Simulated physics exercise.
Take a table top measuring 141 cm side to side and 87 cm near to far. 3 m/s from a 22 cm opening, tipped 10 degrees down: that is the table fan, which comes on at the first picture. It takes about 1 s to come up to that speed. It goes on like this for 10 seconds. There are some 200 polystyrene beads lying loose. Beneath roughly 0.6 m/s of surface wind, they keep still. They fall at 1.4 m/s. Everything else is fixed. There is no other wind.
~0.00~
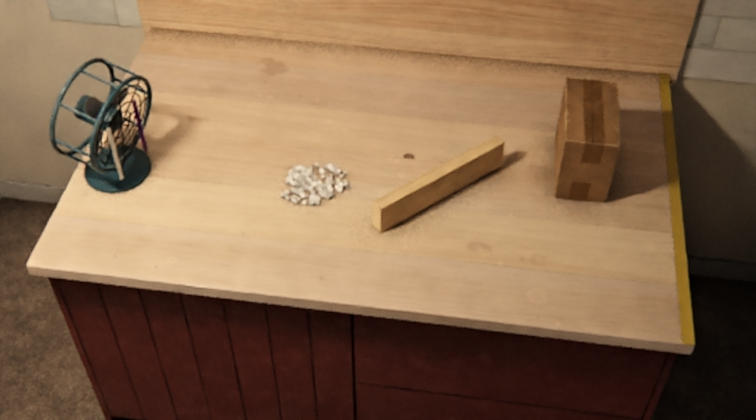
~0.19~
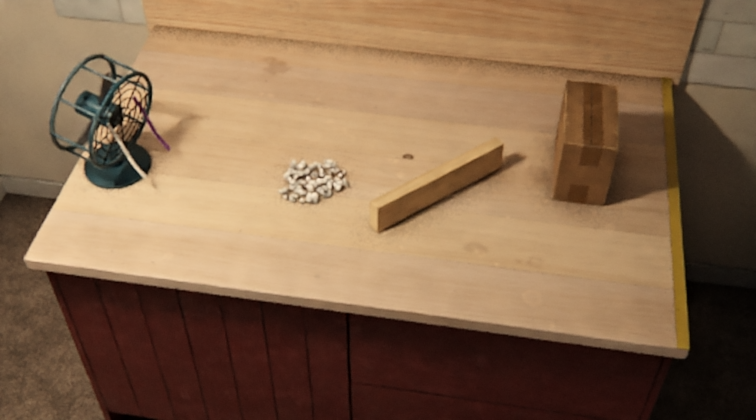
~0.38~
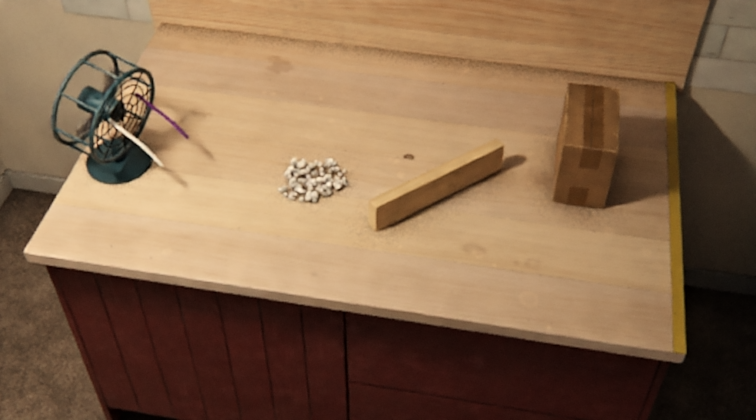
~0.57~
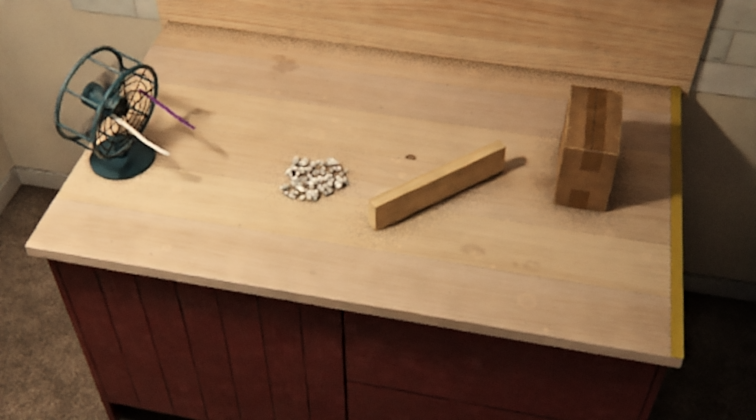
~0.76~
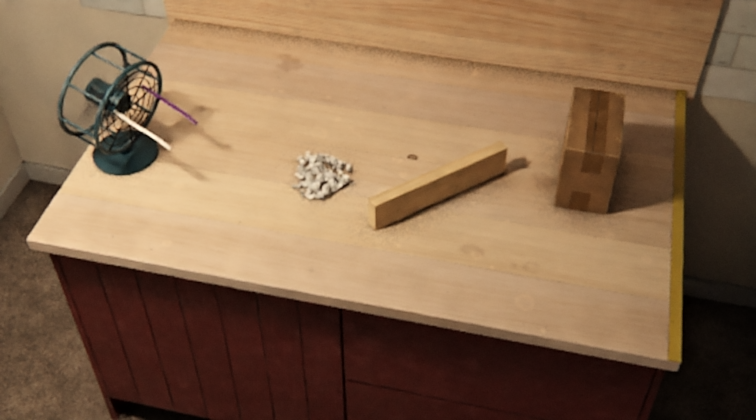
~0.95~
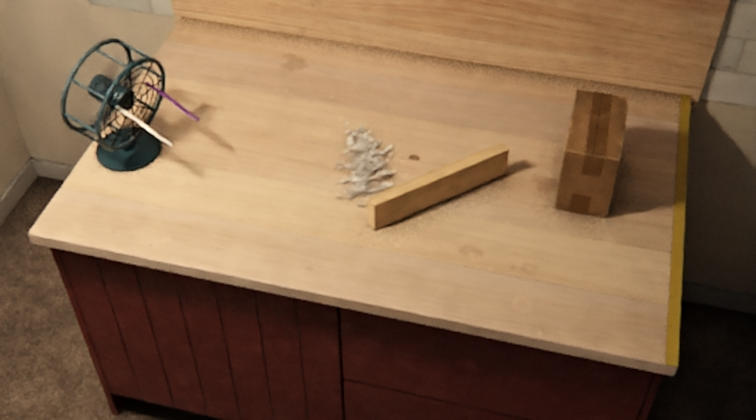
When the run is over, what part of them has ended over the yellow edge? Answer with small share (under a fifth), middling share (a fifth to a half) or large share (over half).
A middling share.
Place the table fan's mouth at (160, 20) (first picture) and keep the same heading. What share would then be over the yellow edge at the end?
Around 0 per cent would end up there.
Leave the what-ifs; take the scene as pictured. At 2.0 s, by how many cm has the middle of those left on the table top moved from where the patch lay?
Centre offset: Approx. 60 cm.
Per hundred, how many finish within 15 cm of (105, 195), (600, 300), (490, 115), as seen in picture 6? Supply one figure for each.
0 %, 0 %, 30 %.
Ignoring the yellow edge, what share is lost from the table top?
Estimate: Near 0 %.
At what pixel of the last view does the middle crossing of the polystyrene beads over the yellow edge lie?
(690, 106).
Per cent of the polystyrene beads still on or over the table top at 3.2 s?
Around 80 %.
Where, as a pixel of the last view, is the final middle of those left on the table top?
Look somewhere near (509, 88).
After 2.0 s, 0 % are over the yellow edge; the middle of those still in play is near (507, 93); 5 % have settled or left.
After 3.2 s, 22 % are over the yellow edge; the middle of those still in play is near (503, 92); 42 % have settled or left.
After 5.5 s, 30 % are over the yellow edge; the middle of those still in play is near (503, 89); 52 % have settled or left.
After 10.0 s, at the end, 32 % are over the yellow edge; the middle of those still in play is near (509, 88).
